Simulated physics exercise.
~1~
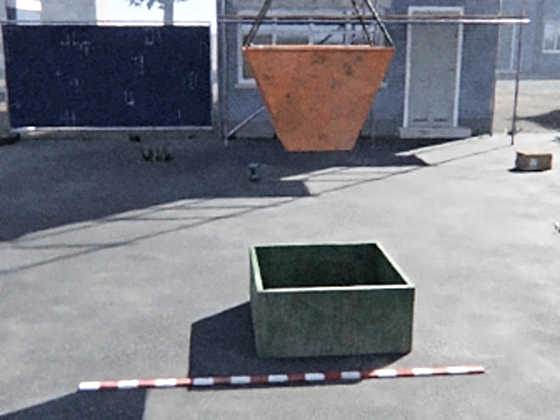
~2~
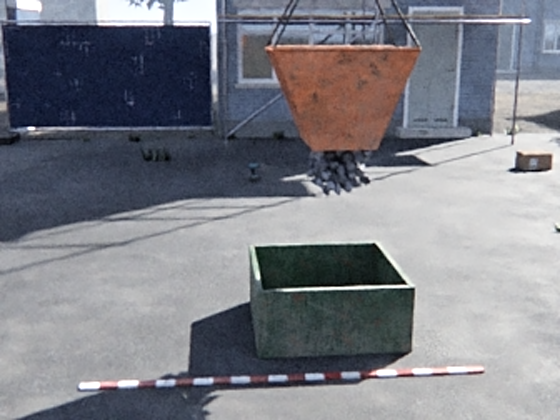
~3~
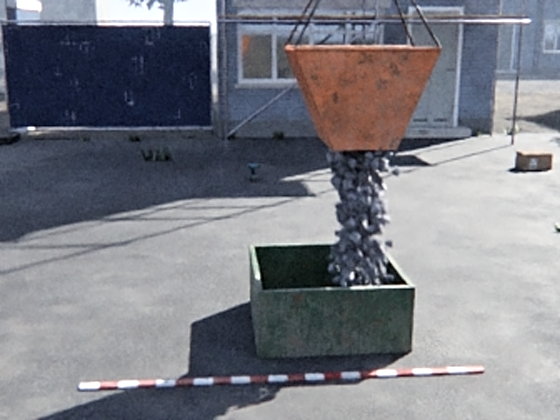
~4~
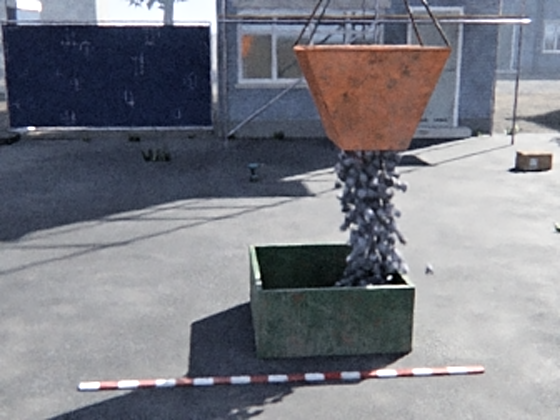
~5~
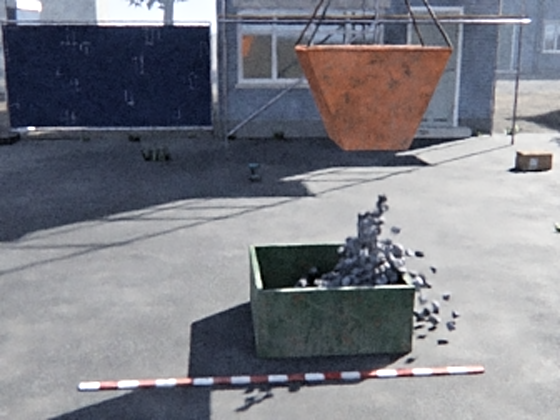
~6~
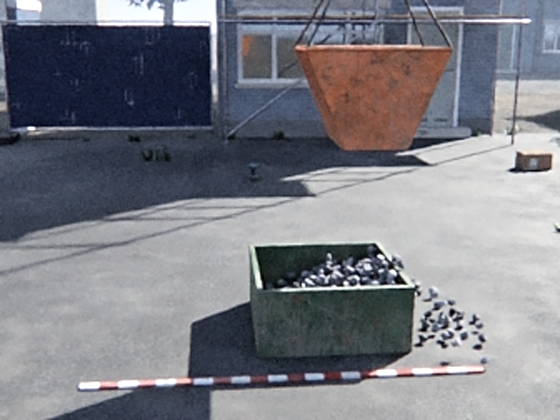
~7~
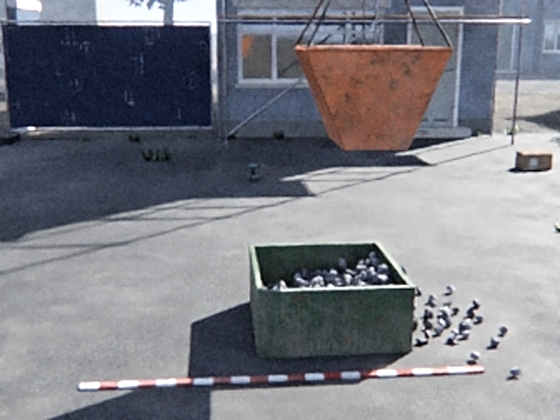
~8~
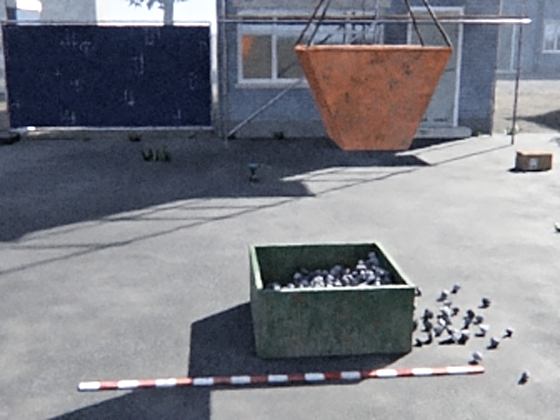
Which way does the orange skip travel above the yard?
The orange skip moves to the right.
